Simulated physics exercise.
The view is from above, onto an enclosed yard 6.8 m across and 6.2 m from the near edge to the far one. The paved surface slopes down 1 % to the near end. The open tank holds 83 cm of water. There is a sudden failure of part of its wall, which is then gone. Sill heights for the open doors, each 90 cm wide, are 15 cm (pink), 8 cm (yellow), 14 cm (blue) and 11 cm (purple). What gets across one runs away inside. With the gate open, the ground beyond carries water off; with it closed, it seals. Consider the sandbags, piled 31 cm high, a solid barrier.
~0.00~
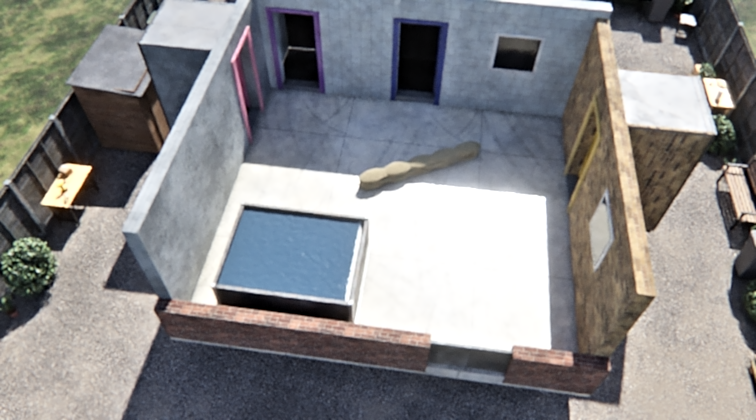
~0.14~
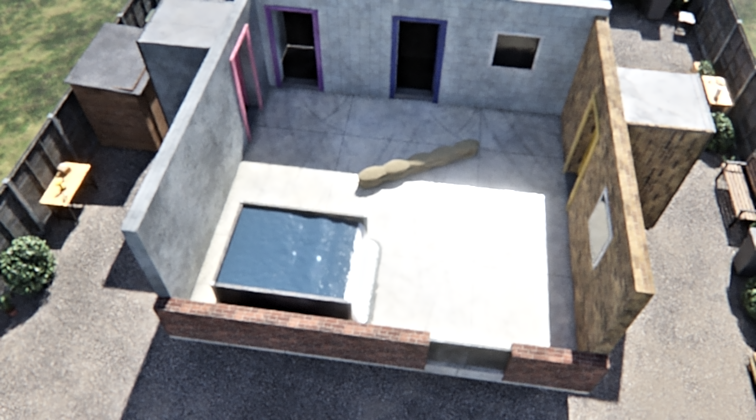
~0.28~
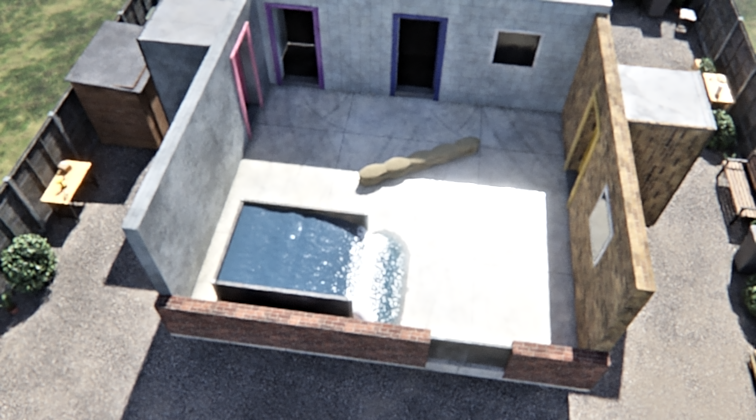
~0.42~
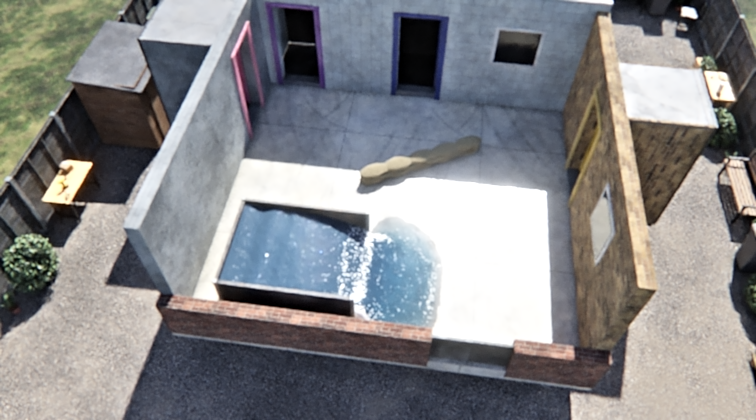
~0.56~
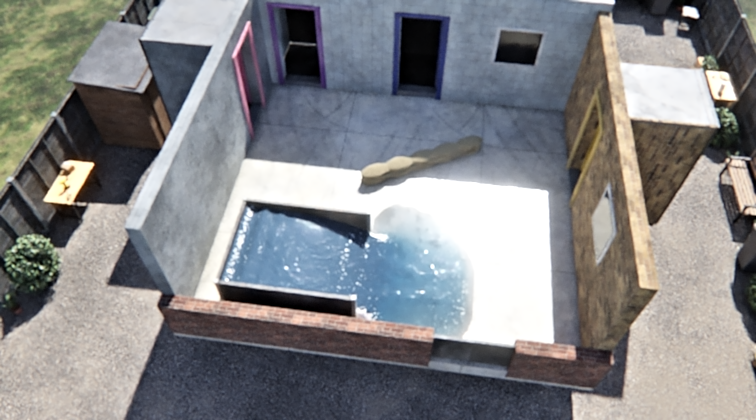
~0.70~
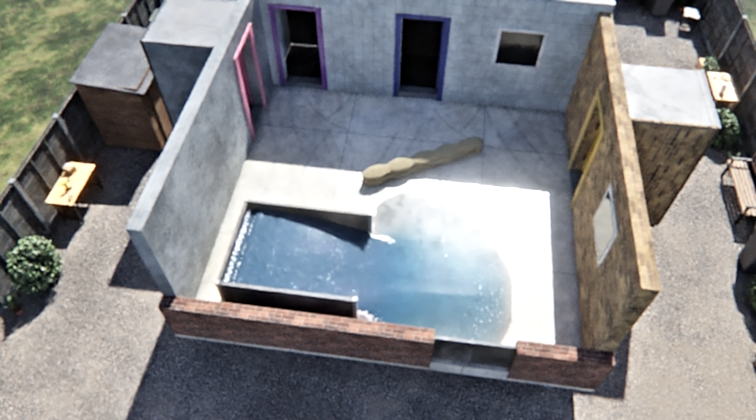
In a walled yard, water pours from an open tank's right side and spreads across the pale floor.
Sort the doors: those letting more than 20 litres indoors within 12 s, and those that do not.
The pink door is among those that do not; the yellow door is among those letting more in; the blue door is among those that do not; the purple door is among those that do not.
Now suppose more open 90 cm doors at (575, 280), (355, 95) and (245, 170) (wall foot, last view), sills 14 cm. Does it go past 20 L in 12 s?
In that order: Above, below, not over.
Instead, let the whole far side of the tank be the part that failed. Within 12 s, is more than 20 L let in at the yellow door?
Against that limit: Yellow past it.
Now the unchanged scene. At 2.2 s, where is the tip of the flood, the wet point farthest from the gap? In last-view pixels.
Somewhere near pixel (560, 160).
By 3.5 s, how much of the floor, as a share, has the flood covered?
Close to 50 in a hundred.
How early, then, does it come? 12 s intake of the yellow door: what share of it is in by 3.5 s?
40 per cent, roughly.
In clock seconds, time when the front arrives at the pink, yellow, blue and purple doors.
The front reaches pink at 6.0 s, yellow at 1.8 s, blue at 4.0 s, purple at 5.0 s.
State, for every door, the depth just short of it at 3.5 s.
In centimetres, the pink door has 0, the yellow door 15, the blue door 0 and the purple door 0.
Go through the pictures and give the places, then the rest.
The first frame shows still water, 83 cm deep, in the open tank at (294, 253).
In the second frame, water pours out at (357, 274) and has run 1.0 m, to (370, 241); typically 7 cm deep outside, 83 cm at the open tank's back.
In the third frame, the front is at (393, 236), 1.2 m from the gap at (358, 274); 1.6 m2 of floor is under water; 83 cm left at the back of the open tank.
In the fourth frame, water pours out at (360, 274) and has run 1.6 m, to (428, 242); typically 12 cm deep outside, 81 cm at the open tank's back.
In the fifth frame, water pours out at (361, 274) and has run 2.0 m, to (469, 268); typically 10 cm deep outside, 75 cm at the open tank's back.
In the sixth frame, water pours out at (362, 276) and has run 2.7 m, to (505, 323); typically 9 cm deep outside, 70 cm at the open tank's back.
After 1.4 s water covers 35 % of the floor and is deepest (56 cm) near (573, 367); pink door not reached, yellow door not reached, blue door not reached, purple door not reached.
After 2.2 s water covers 40 % of the floor and is deepest (56 cm) near (573, 357); pink door not reached, yellow door 16 cm at the sill, 2 L in, blue door not reached, purple door not reached.
After 3.5 s water covers 50 % of the floor and is deepest (32 cm) near (557, 113); pink door not reached, yellow door 15 cm at the sill, 39 L in, blue door not reached, purple door not reached.
After 7.0 s water covers 95 % of the floor and is deepest (17 cm) near (527, 189); pink door 12 cm at the sill, 0 L in, yellow door 13 cm at the sill, 67 L in, blue door 7 cm at the sill, 0 L in, purple door 3 cm at the sill, 0 L in.
After 12.0 s water covers 95 % of the floor and is deepest (19 cm) near (190, 317); pink door 7 cm at the sill, 0 L in, yellow door 6 cm at the sill, 101 L in, blue door 2 cm at the sill, 0 L in, purple door 5 cm at the sill, 0 L in.
